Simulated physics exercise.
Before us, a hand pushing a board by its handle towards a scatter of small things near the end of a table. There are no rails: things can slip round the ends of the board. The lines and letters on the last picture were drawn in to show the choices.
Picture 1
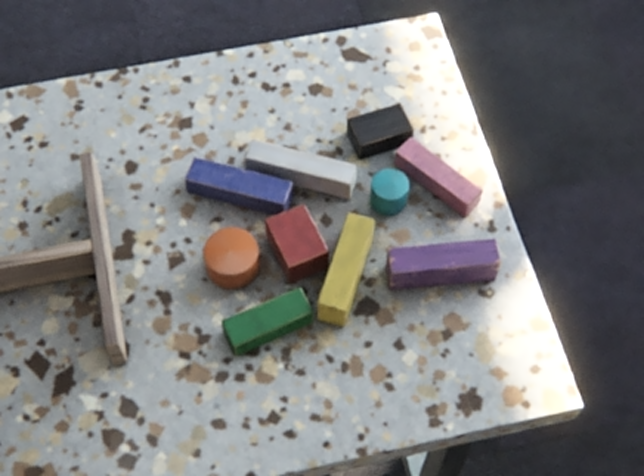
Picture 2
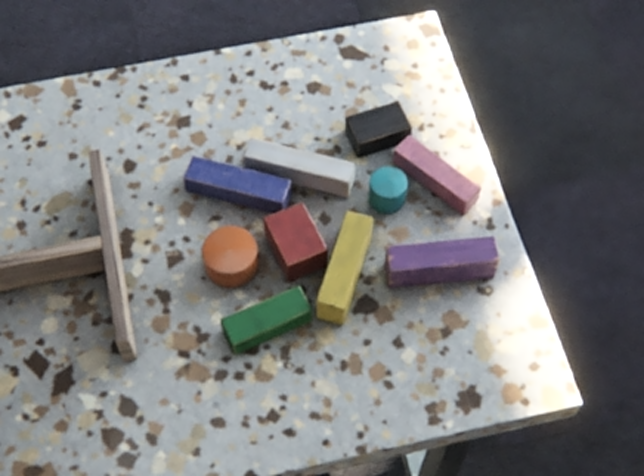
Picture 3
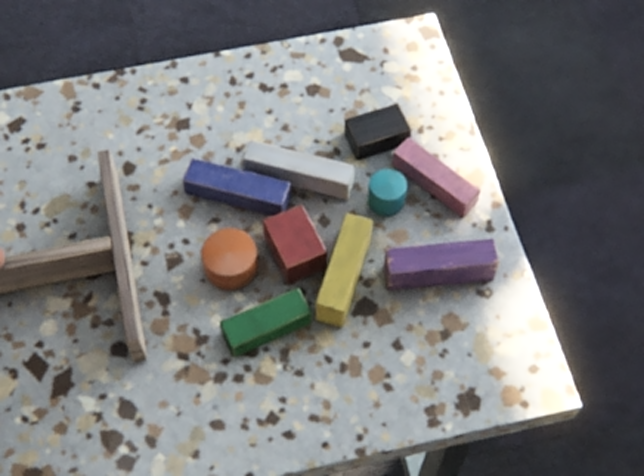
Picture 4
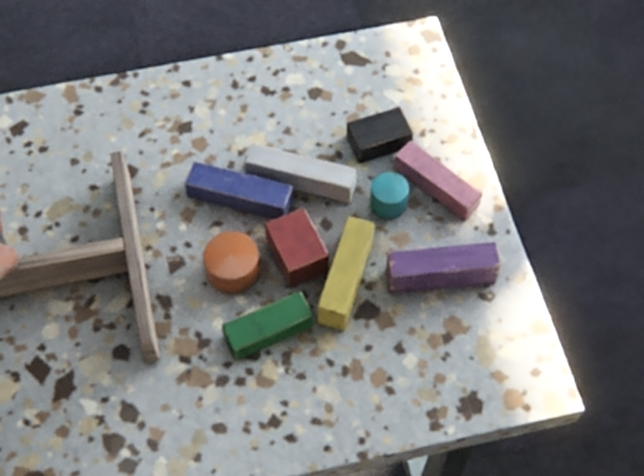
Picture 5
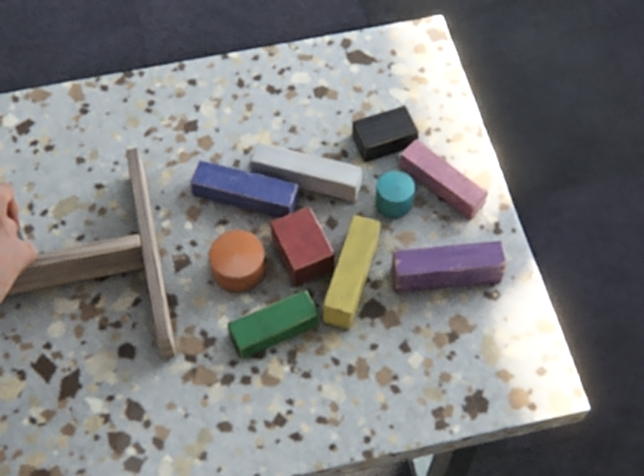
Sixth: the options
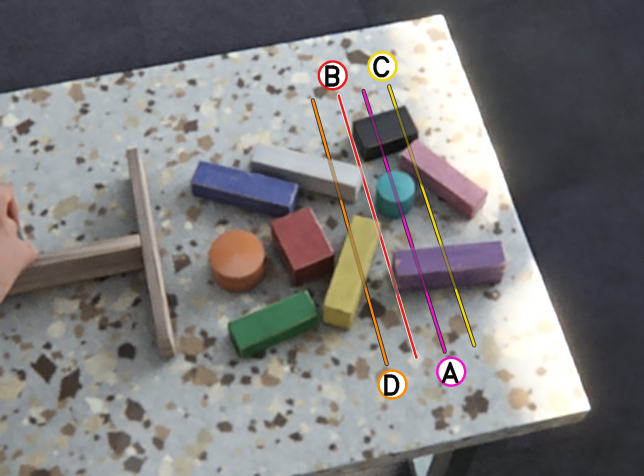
A hand slides a wooden board slowly right across a speckled table toward scattered colored blocks.
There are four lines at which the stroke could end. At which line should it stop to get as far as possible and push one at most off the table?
Up to line A.
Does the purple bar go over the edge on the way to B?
By then, yes.
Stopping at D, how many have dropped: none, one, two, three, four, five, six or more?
In all, none.
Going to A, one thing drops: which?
It is the purple bar.
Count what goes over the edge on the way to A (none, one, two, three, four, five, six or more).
In all, one.
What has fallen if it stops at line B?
It is the purple bar.
On the copy, A at (401, 212); B at (375, 217); C at (428, 206); D at (347, 223).
On A. First, board (240, 220); green stick (313, 326); yellow bar (368, 273).
Then, board (332, 202); purple bar (531, 270); pink bar (450, 174).
Finally, board (398, 189); purple bar over the edge; pink bar (483, 147); one fallen.
By contrast, B is within the limit but short; C drops three; D is within the limit but short.
